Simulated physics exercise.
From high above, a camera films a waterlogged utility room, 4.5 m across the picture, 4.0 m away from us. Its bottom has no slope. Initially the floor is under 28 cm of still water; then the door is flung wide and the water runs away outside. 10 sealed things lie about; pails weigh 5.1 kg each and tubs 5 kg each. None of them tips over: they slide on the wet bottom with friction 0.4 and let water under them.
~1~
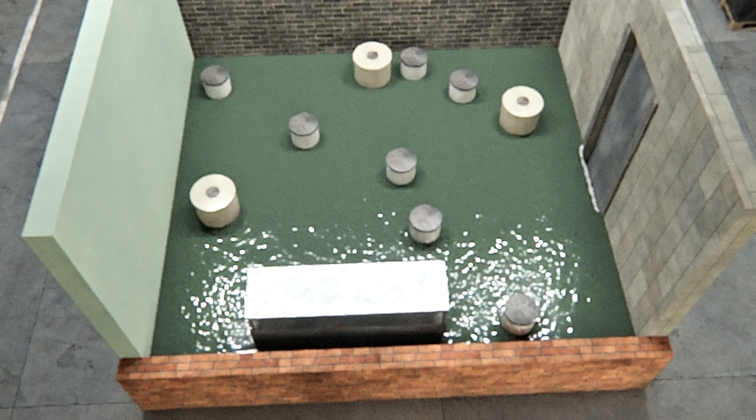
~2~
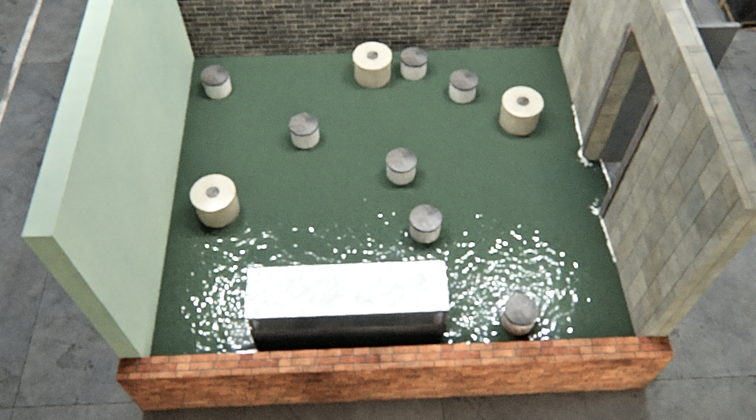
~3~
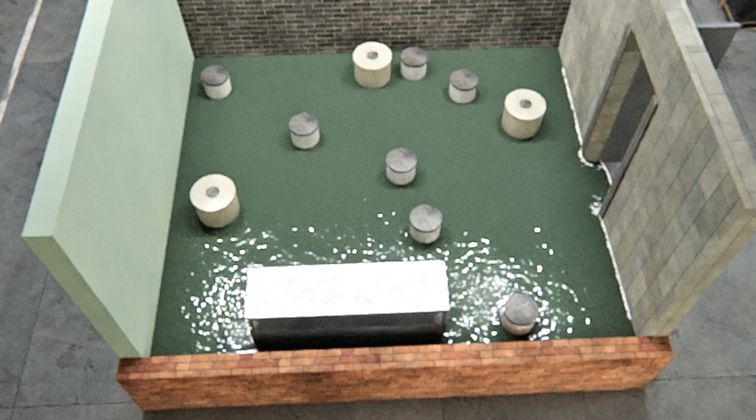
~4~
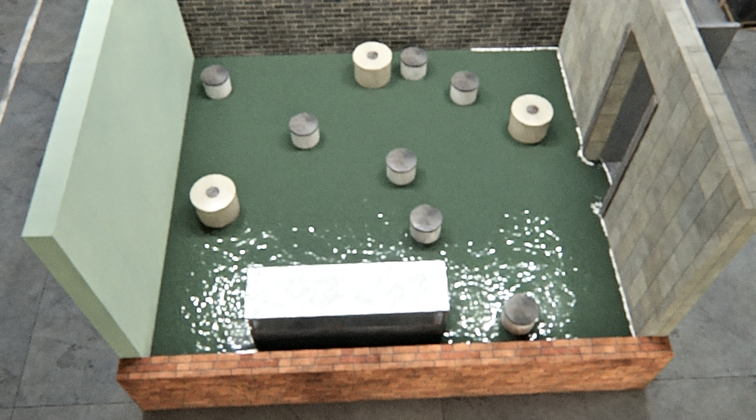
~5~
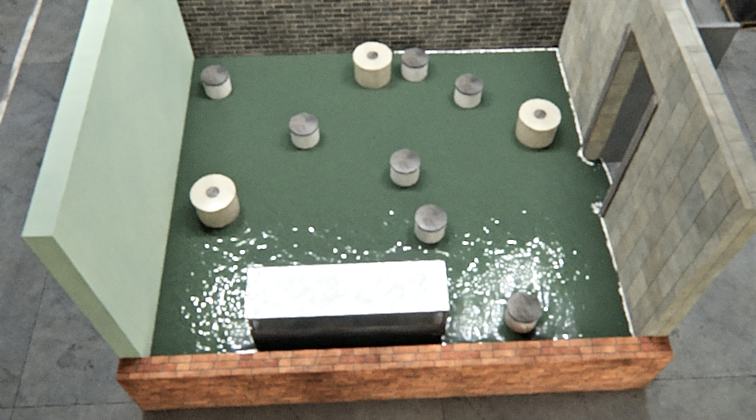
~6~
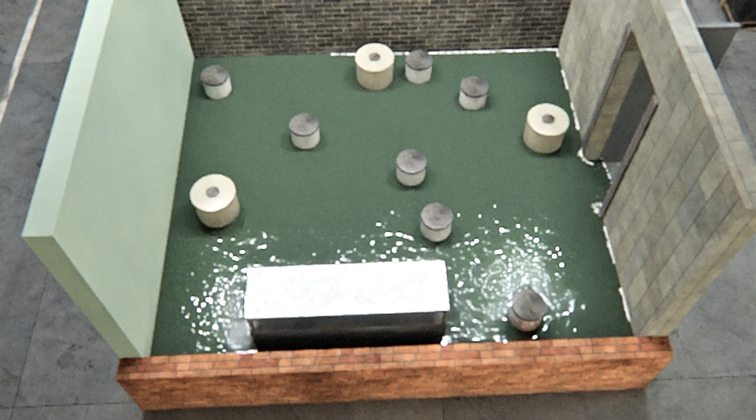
The door in the right-hand wall swung open, and the cream tub nearest it drifted slowly toward the opening across the green water, followed by several small grey-topped pails edging the same way.
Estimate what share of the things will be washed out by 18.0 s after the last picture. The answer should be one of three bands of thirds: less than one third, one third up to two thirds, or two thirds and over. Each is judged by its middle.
It falls in the band one third up to two thirds.
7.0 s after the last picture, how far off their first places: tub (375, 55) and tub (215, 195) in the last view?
First one 60 cm, second one 20 cm.
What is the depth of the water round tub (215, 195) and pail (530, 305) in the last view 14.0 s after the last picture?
I'd estimate 17 cm for the first and 16 cm for the second.
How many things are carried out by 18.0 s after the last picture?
My count is 5.
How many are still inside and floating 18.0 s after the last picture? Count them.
5 at that moment.
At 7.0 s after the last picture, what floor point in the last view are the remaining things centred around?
Near (428, 168).
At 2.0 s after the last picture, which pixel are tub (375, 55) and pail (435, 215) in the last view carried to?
Near (400, 58) and (475, 217).
Then, 2.0 s after the last picture 1 of 10 are out; 9 afloat.
Then, 7.0 s after the last picture 1 of 10 are out; 9 afloat.
Then, 14.0 s after the last picture 4 of 10 are out; 6 afloat.
Then, 18.0 s after the last picture 5 of 10 are out; 5 afloat.
